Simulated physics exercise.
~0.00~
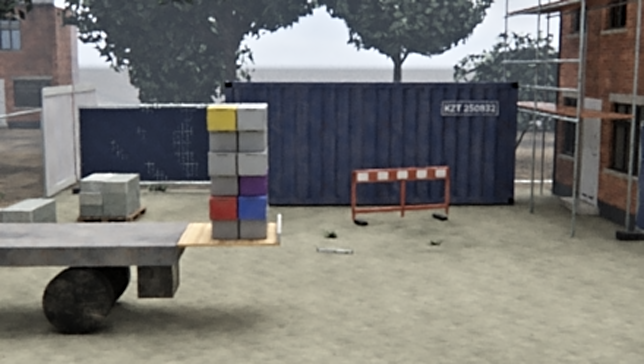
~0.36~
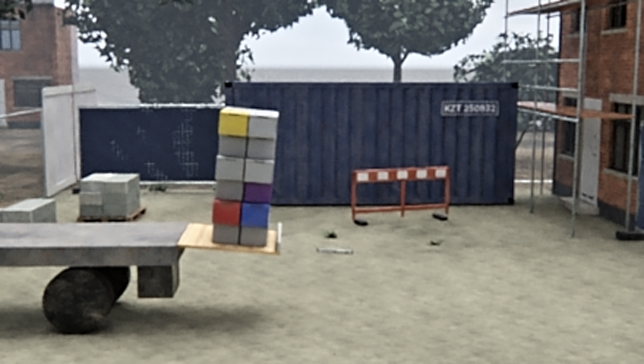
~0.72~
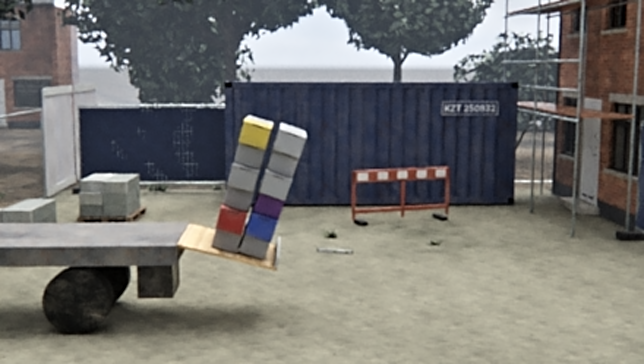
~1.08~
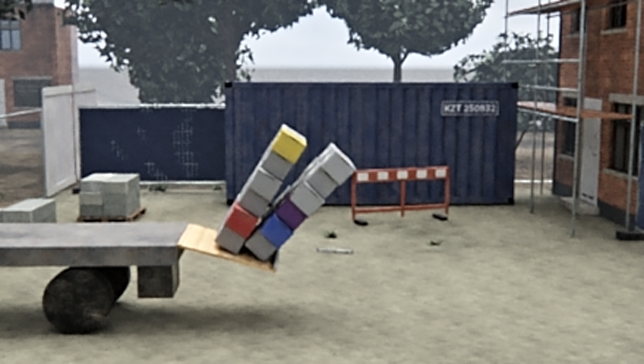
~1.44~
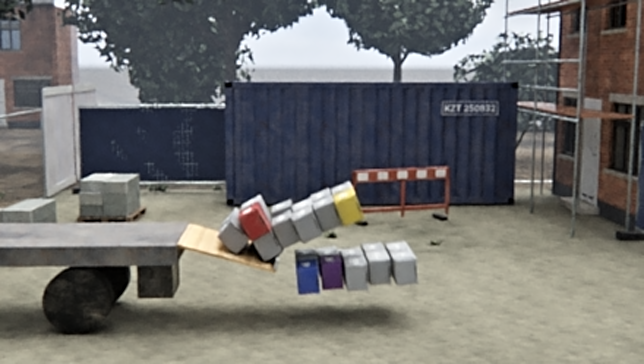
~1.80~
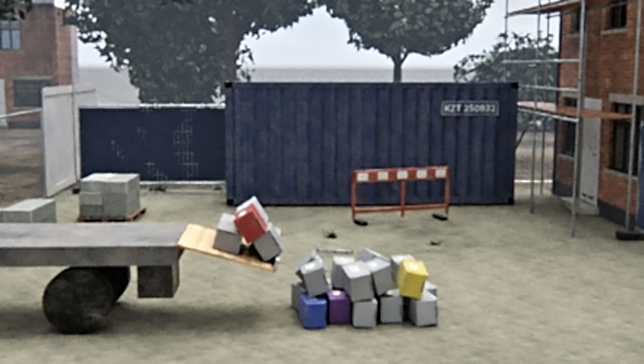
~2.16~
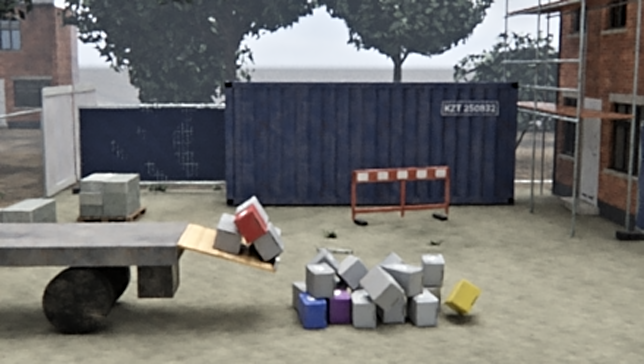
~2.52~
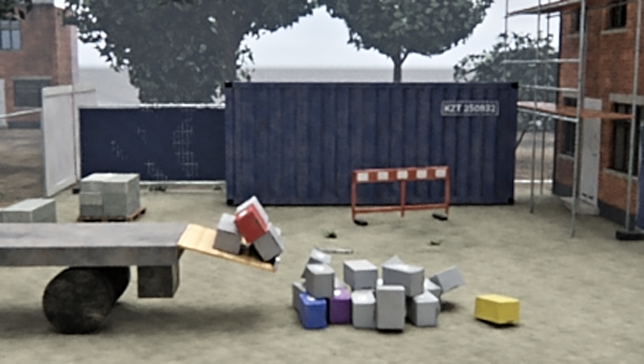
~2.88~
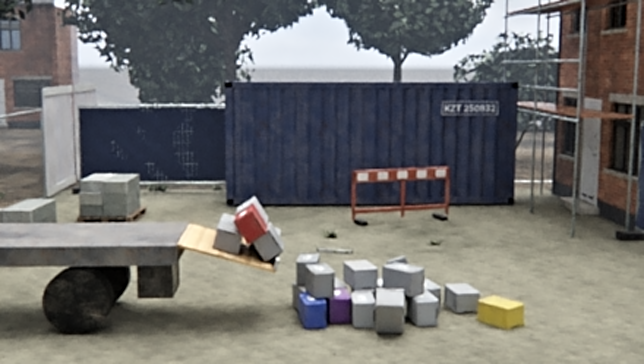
We see a stack of mostly grey boxes on a flat-bed's rear flap, which tilts down until the stack leans right and topples. Most spill onto the ground in a heap, blue and purple among them, the yellow one tumbling farthest right, while the red and a few greys stay on the flap.
